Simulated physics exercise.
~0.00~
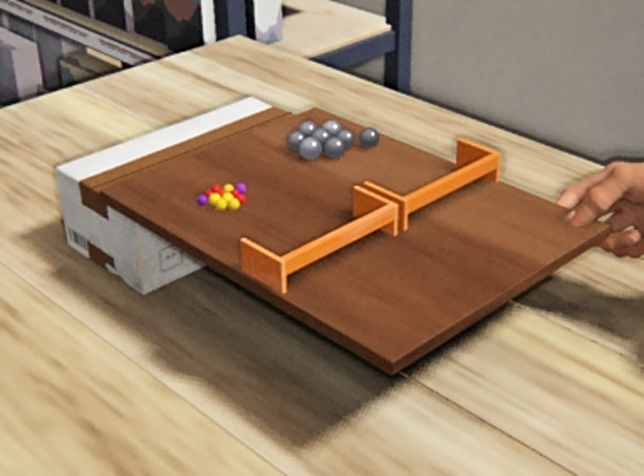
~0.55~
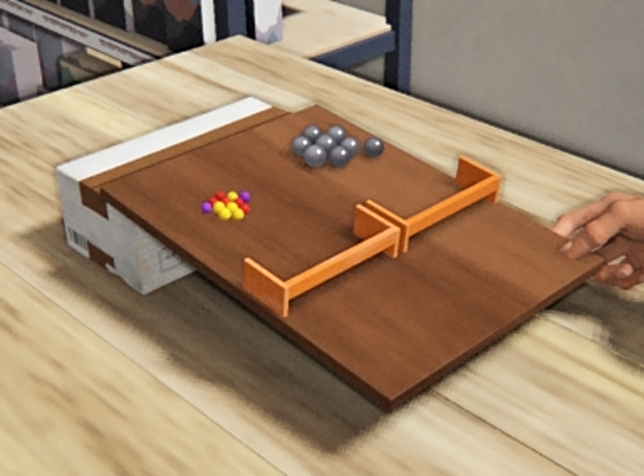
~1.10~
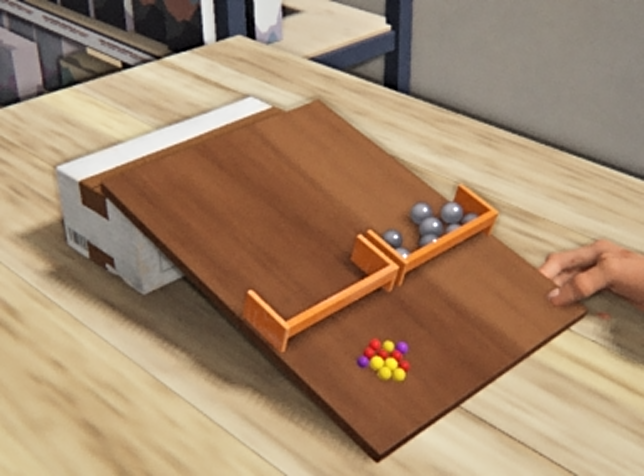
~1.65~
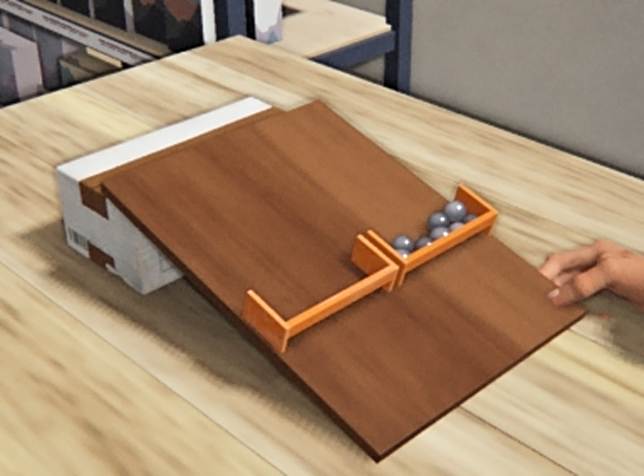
A hand lowered one end of a brown board propped on a box, and two handfuls of balls rolled down the slope; the small colourful ones passed the nearer orange barrier and left the board, while the grey ones stayed gathered behind the farther barrier.
